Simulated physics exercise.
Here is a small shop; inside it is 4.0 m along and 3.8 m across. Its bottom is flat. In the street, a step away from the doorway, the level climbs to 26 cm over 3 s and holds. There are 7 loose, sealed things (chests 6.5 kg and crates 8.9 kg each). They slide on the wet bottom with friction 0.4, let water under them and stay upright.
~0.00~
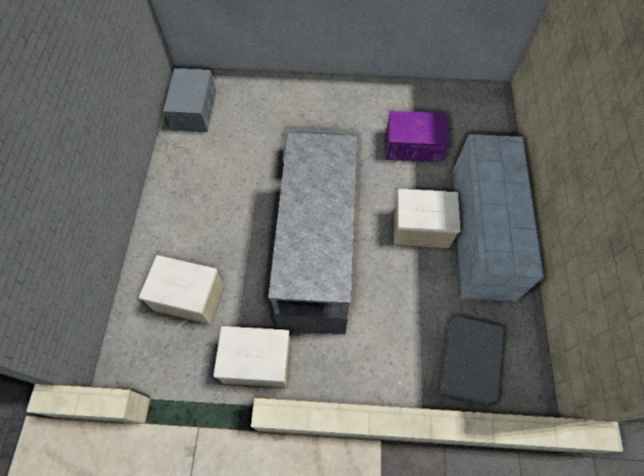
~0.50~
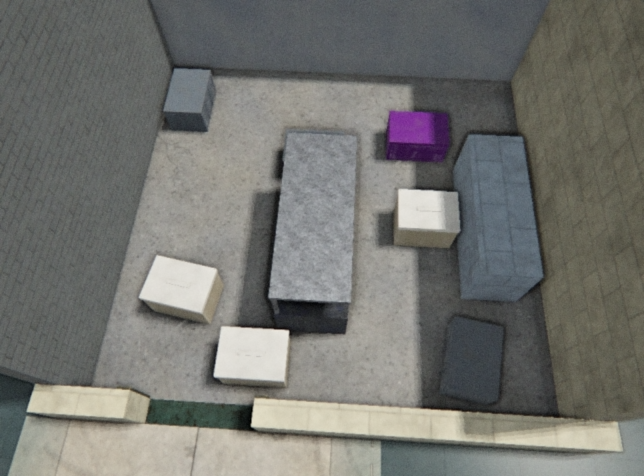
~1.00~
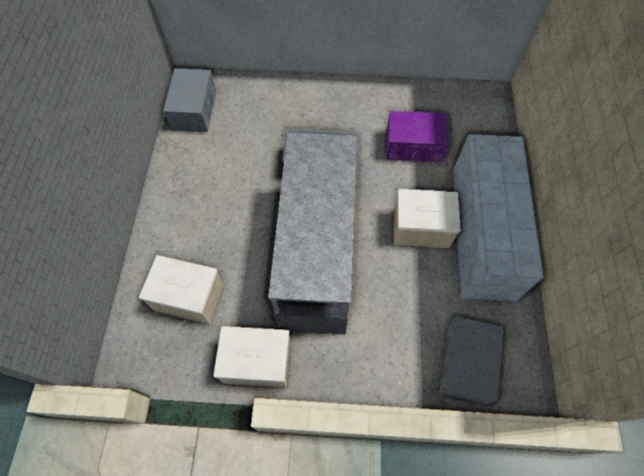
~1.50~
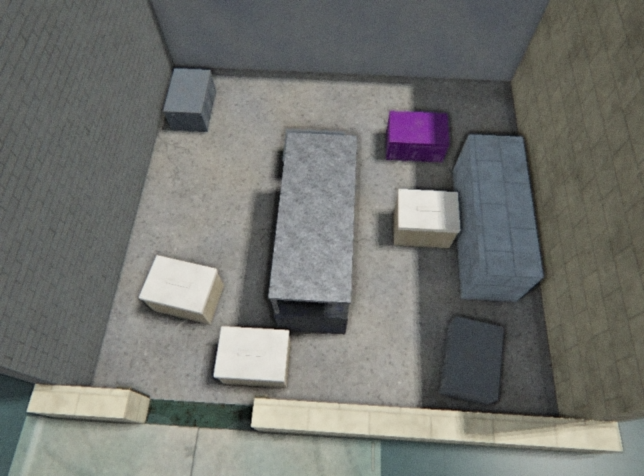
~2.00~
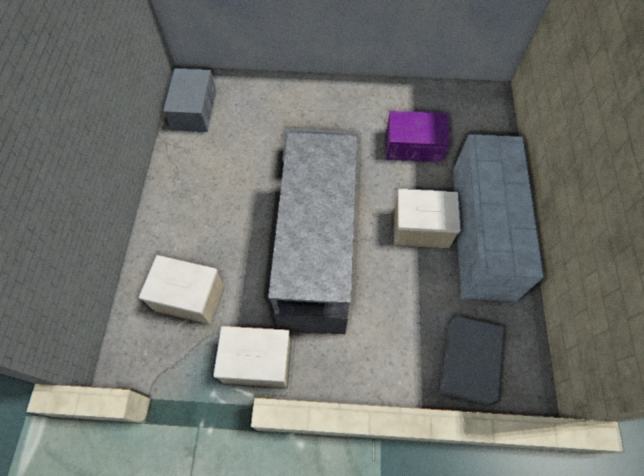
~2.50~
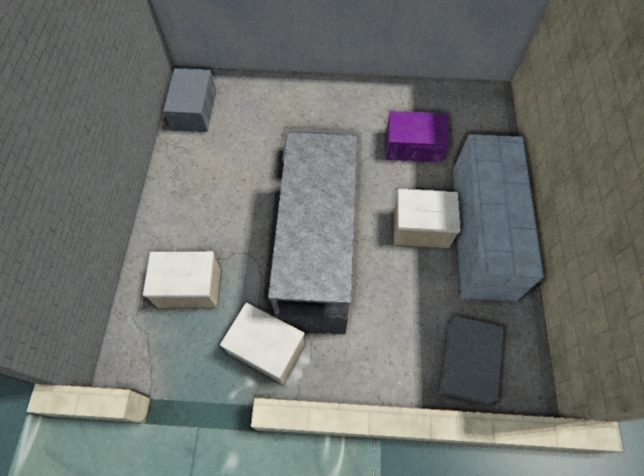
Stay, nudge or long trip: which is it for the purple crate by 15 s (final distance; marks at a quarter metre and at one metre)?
Purple crate ends far away.
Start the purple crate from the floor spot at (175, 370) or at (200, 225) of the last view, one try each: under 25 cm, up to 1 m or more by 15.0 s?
In that order: It ends far away; it gets carried off.
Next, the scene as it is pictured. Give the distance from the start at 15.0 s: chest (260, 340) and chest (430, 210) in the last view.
In turn: 300 cm, 150 cm.
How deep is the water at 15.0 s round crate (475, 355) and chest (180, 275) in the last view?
About 20 and 19 cm.
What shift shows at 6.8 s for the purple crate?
About 0 cm.
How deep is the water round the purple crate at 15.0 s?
Roughly 19 cm.
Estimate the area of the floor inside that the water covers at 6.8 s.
Some 12 m2.
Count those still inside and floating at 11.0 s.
7 of them.
After 3.5 s the purple crate is near (419, 127), 0.0 m from its start, aground; 1 afloat.
After 6.8 s the purple crate is near (419, 129), 0.0 m from its start, aground; 3 afloat.
After 11.0 s the purple crate is near (408, 260), 1.5 m from its start, afloat; 7 afloat.
After 15.0 s the purple crate is near (502, 317), 2.1 m from its start, afloat; 7 afloat.
